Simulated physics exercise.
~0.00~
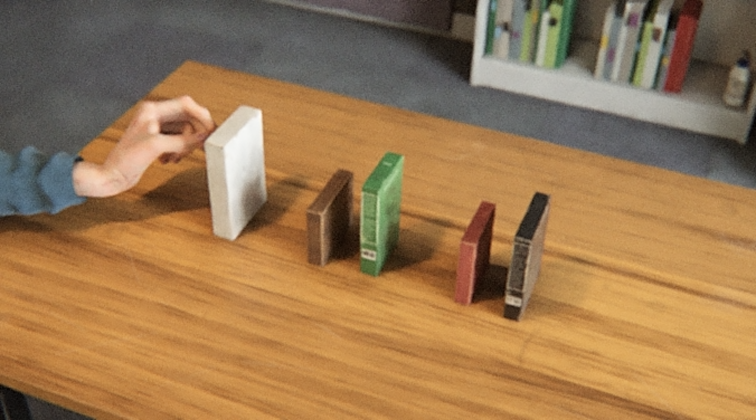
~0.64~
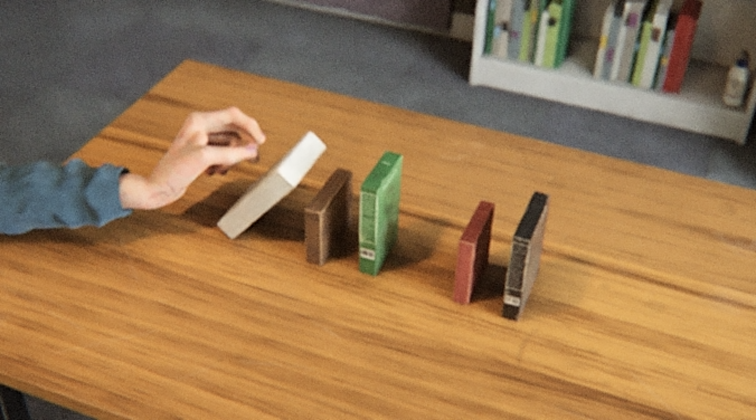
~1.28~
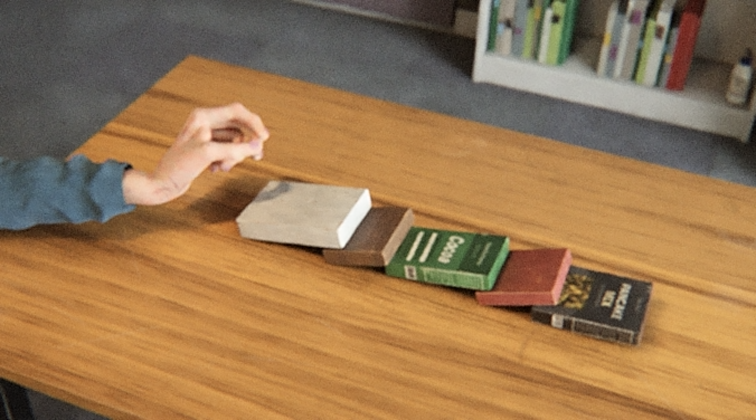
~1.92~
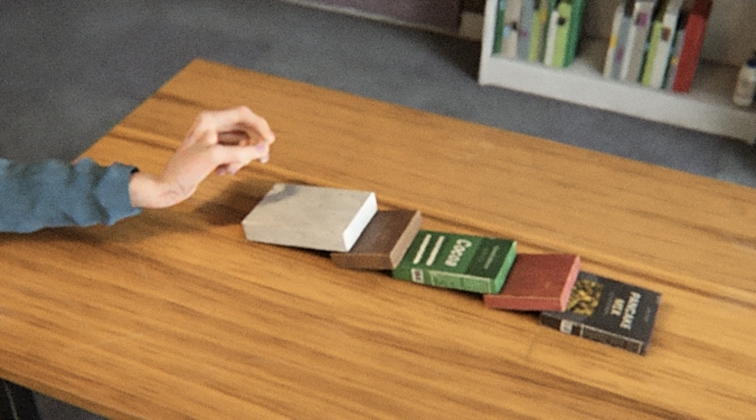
The white block, tipped by a hand at its top, fell to the right into a row standing like dominoes, and the brown block, green packet, red board and black packet toppled too, ending up lying overlapped across the wooden table.
